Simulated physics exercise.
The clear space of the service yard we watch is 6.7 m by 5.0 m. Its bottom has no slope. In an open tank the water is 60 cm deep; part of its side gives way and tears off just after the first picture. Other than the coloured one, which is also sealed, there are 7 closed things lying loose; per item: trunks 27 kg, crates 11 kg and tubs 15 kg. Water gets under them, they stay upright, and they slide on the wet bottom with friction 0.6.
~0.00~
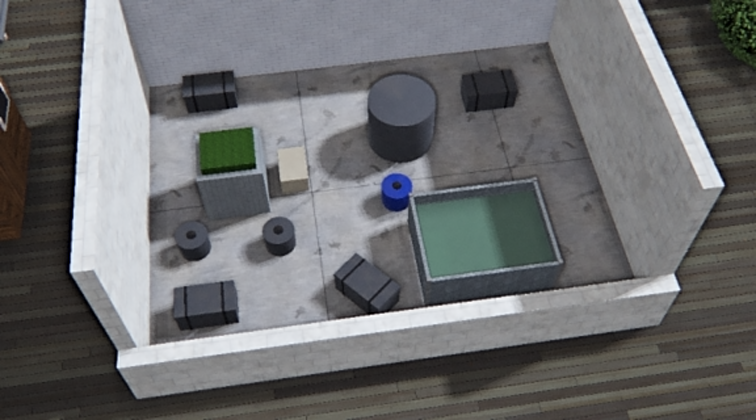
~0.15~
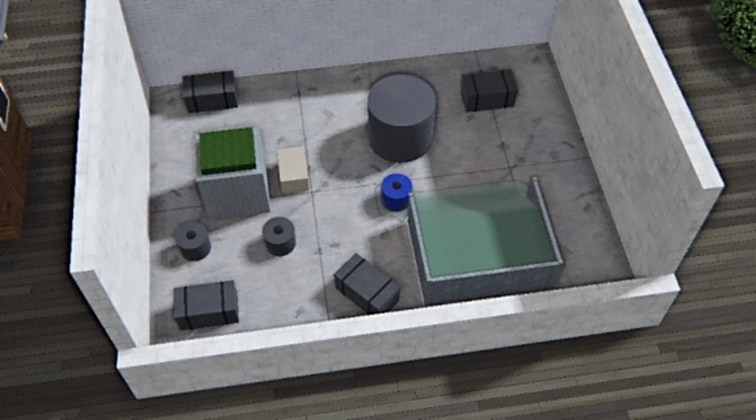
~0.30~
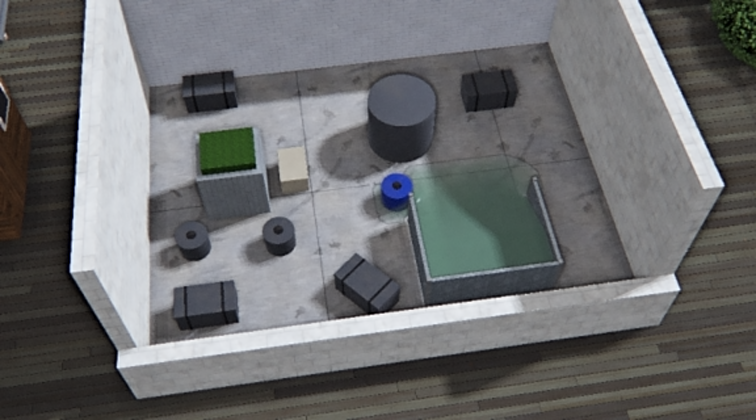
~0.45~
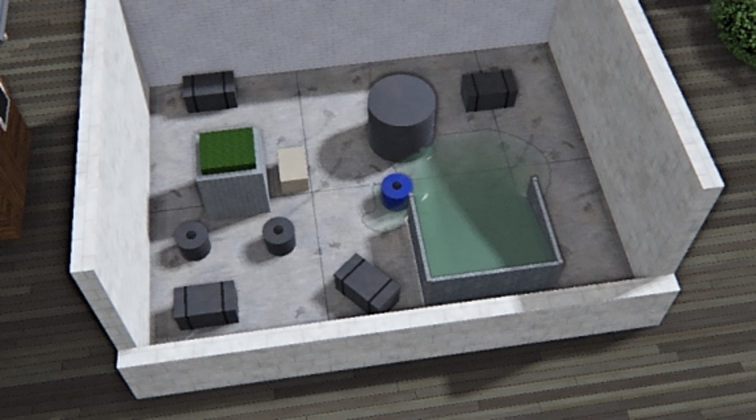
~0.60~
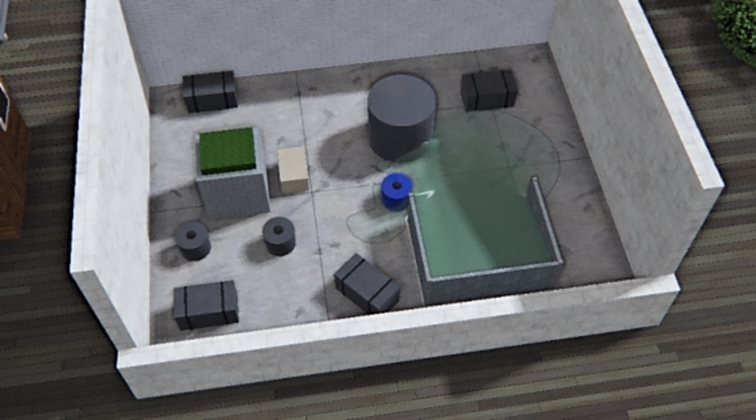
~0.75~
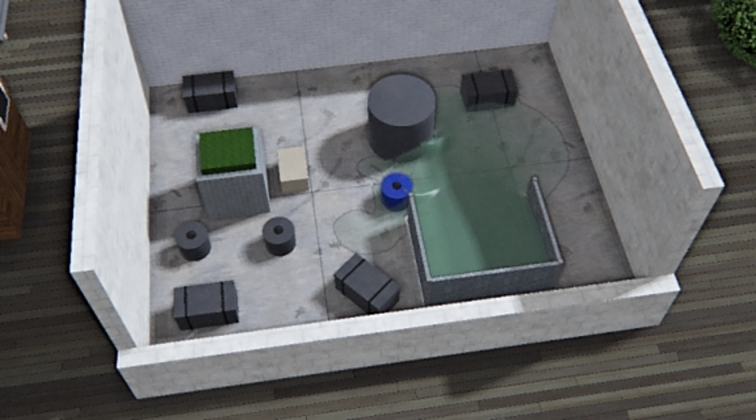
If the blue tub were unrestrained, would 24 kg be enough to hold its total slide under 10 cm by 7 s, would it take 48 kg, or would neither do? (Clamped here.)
The heavier one is needed.
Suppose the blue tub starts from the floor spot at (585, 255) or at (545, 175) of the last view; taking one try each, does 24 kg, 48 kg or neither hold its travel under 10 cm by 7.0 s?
In turn: The lighter suffices; the lighter suffices.
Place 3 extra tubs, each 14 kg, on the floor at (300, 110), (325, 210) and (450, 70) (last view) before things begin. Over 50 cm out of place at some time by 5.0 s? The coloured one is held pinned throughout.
Taking them one by one: Below the mark; below the mark; above the mark.
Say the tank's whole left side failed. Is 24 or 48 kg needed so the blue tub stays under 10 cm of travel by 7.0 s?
That way round, the lesser mass holds.
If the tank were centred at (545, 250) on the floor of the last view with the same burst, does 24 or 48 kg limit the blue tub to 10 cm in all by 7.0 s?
For that case: Lighter one suffices.
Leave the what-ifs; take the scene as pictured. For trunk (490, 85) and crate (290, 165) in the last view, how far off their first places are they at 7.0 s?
30 cm and 20 cm.
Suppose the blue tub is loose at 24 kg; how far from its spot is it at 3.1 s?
It would be some 50 cm from its spot.
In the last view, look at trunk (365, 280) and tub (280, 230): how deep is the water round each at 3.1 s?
Around 1 cm and 3 cm.
After 1.4 s the blue tub would be 38 cm from its start with 24 kg and 1 cm from its start with 48 kg; 9 cm of water round it then.
After 3.1 s the blue tub would be 50 cm from its start with 24 kg and 1 cm from its start with 48 kg; 5 cm of water round it then.
After 4.9 s the blue tub would be 50 cm from its start with 24 kg and 1 cm from its start with 48 kg; 3 cm of water round it then.
After 7.0 s the blue tub would be 50 cm from its start with 24 kg and 1 cm from its start with 48 kg; 4 cm of water round it then.
